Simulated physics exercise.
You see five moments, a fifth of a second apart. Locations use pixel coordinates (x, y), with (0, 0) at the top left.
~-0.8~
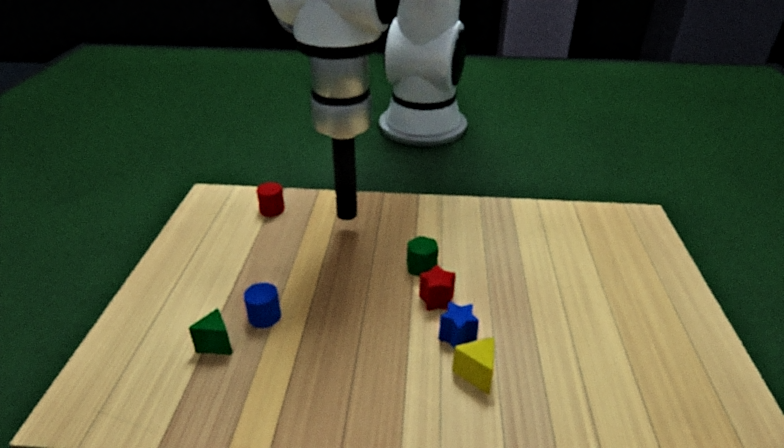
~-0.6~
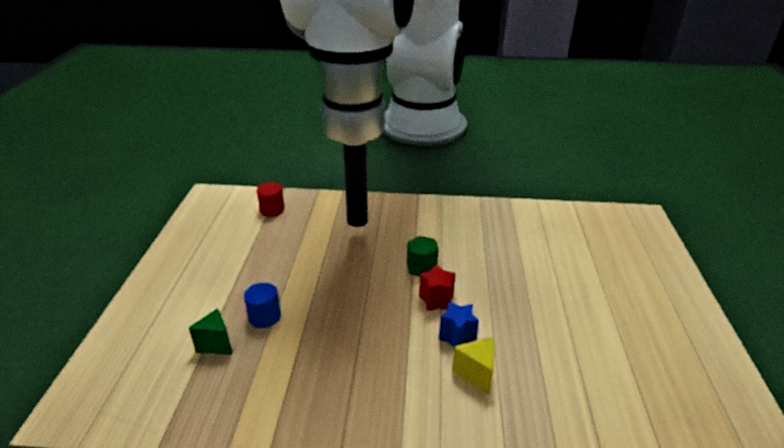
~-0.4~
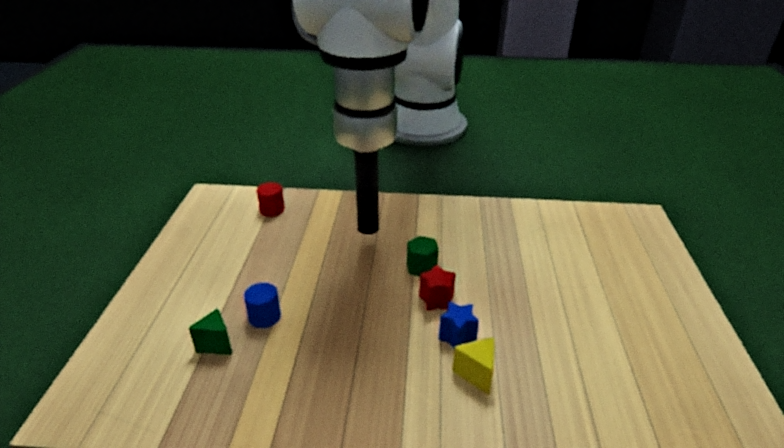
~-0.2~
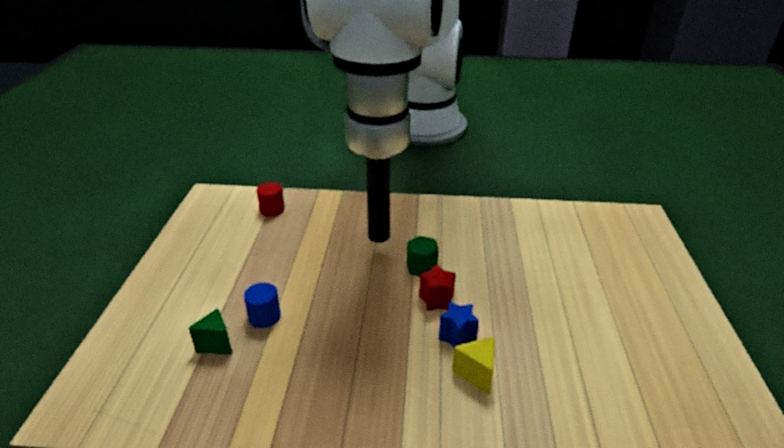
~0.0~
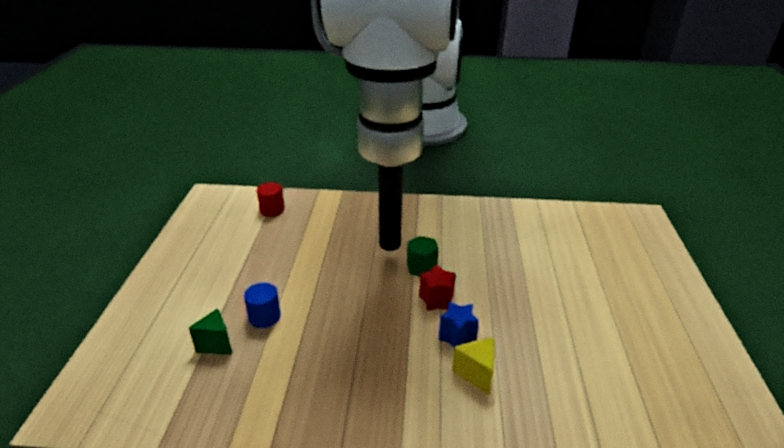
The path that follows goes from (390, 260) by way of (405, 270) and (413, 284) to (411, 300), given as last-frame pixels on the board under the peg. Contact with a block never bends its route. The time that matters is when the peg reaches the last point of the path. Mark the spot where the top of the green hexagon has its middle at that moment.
At roughly (440, 252).
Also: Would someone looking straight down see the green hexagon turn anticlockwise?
Yes, that is what happens.
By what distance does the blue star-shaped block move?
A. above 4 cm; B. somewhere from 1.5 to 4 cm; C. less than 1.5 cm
Choice C: Less than 1.5 cm.
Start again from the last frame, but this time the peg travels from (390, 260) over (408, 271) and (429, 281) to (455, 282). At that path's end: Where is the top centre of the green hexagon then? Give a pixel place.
That would be at about pixel (476, 249).
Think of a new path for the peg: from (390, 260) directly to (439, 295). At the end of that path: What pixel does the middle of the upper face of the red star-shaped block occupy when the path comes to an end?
At roughly (453, 288).
On the path given first. Halfway along, peg at (411, 262); green hexagon at (439, 251), turned 35° anticlockwise.
At the end, peg at (412, 284); green hexagon at (440, 252), turned 45° anticlockwise; red star-shaped block at (438, 281), turned 35° anticlockwise; blue star-shaped block unmoved.
